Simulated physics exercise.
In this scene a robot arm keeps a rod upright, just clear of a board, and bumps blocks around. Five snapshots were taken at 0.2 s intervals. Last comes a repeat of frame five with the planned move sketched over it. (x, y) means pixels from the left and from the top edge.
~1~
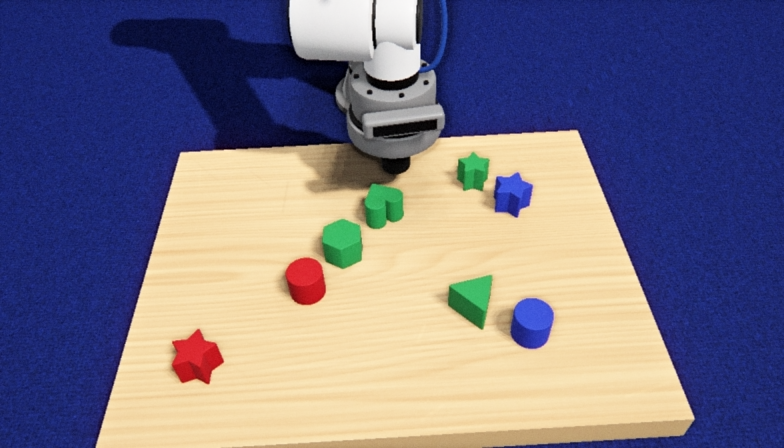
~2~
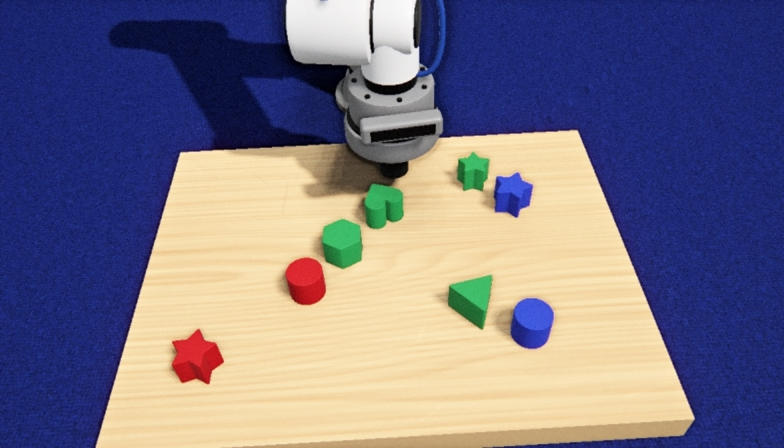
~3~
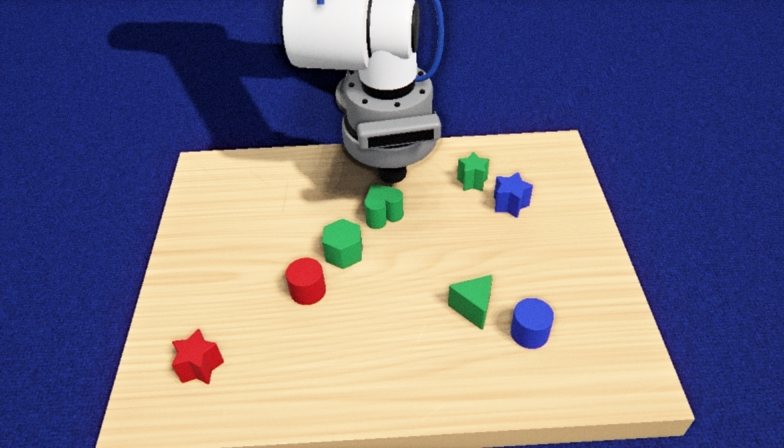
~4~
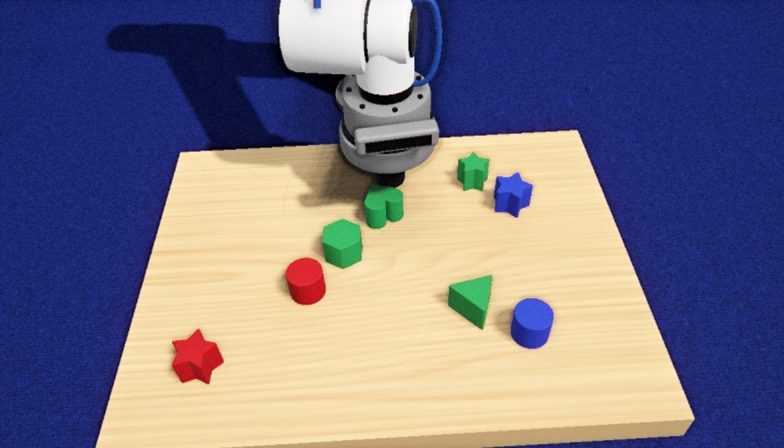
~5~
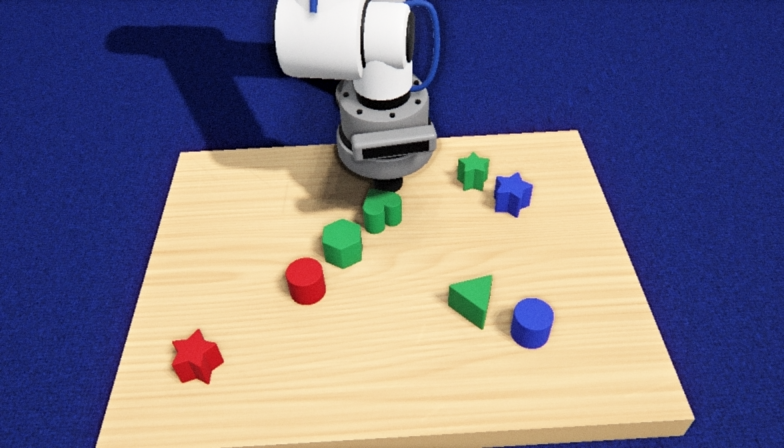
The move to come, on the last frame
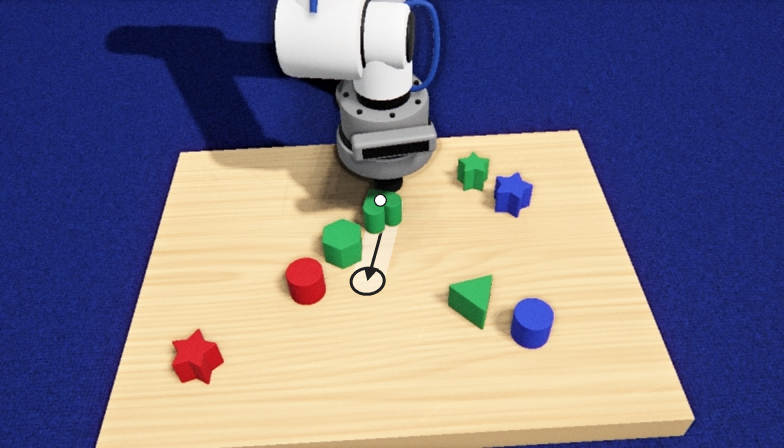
Robot arm inching toward the viewer above a wooden board, nudging a green heart-shaped block slightly while the other blocks stay still.
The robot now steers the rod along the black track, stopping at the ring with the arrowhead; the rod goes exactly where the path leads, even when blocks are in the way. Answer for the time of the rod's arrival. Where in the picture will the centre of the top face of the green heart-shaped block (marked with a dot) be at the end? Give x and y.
It is going to be at (364, 288).
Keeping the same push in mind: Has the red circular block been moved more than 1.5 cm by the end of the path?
No, that is not what happens.
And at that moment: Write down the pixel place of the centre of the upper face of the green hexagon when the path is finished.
At the end it should sit near (333, 247).
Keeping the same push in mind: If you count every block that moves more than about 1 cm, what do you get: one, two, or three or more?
My count: 2.
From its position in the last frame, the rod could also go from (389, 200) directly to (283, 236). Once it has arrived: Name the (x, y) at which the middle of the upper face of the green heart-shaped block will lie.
It comes to (368, 210).
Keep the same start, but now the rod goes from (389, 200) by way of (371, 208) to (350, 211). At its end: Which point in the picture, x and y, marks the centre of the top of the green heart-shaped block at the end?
The centre of its top face lies at (369, 210).
The drawn path runs from (389, 200) directly to (368, 281); the dot is on the green heart-shaped block.
What follows on the original path. One third of the way, rod (382, 211); green hexagon (338, 241), turned 35° clockwise; green heart-shaped block (375, 228).
Two thirds of the way, rod (374, 237); green hexagon (335, 244), turned 55° clockwise; green heart-shaped block (370, 257).
At the end, rod (366, 266); red circular block not moved; green hexagon (333, 247), turned 70° clockwise; green heart-shaped block (364, 288), turned 15° anticlockwise.
